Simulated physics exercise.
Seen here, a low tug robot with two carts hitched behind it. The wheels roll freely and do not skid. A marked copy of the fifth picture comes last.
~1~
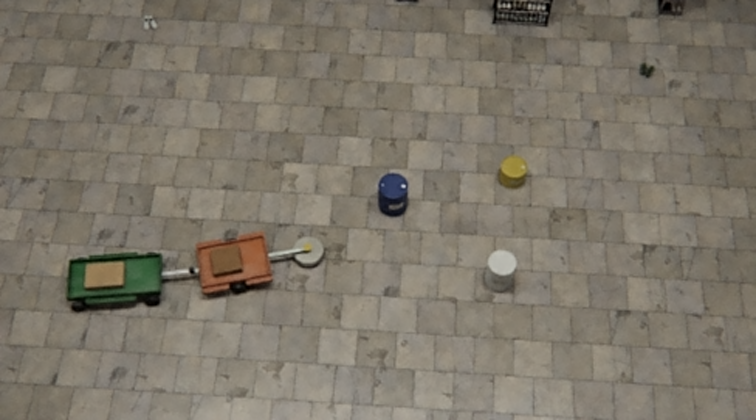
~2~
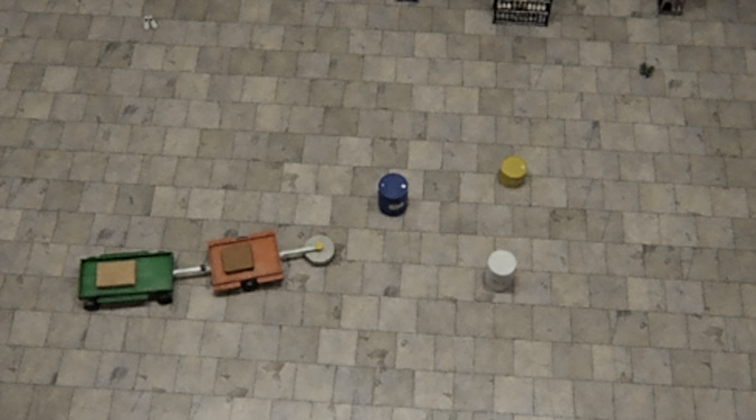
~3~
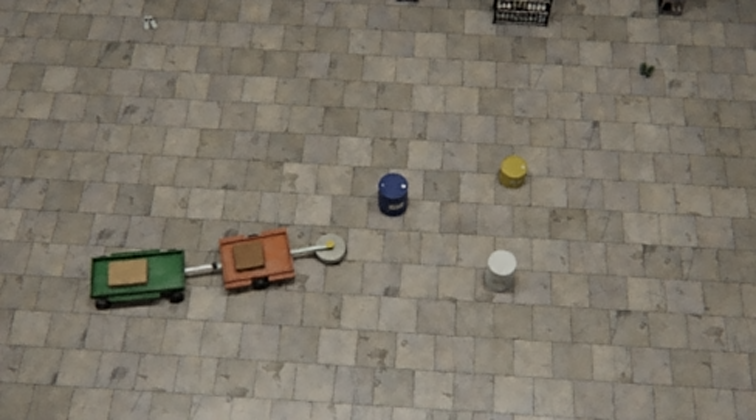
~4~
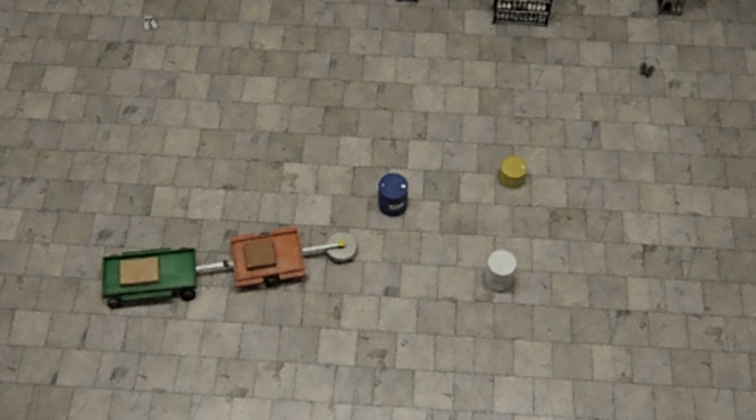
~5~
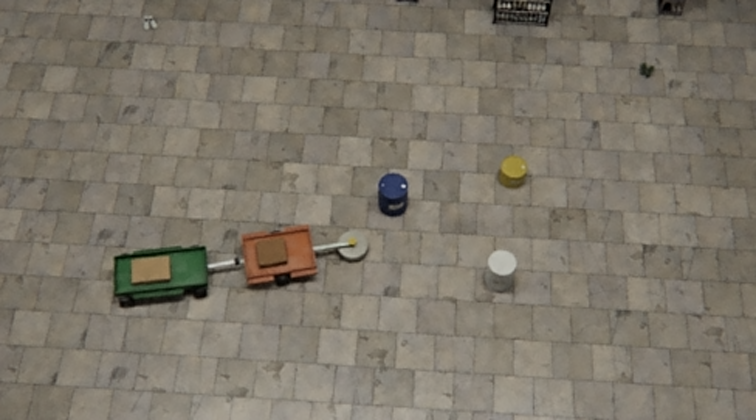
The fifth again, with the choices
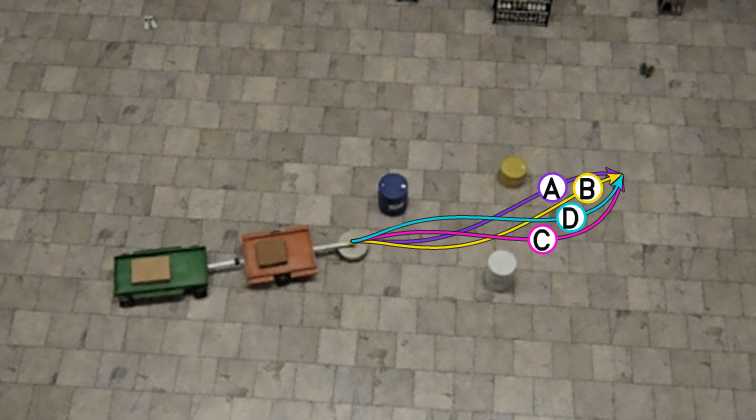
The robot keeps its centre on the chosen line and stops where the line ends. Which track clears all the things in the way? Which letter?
Take B.
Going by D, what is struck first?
It meets the blue drum.
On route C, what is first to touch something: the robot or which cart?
The orange cart.
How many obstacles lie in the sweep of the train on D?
One.
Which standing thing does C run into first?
First the white drum.
On the marked copy, A from (353, 241) via (493, 218) to (619, 174); B from (353, 241) via (496, 236) to (621, 175); C from (353, 241) via (509, 238) to (622, 177); D from (353, 241) via (499, 219) to (622, 176).
With B. Early on, robot (457, 250), last cart (266, 256).
Further on, robot (549, 214), last cart (369, 250).
At the end, robot (621, 179), last cart (455, 235); nothing has been touched.
As for the rest, A meets the yellow tub; C meets the white drum; D meets the blue drum.
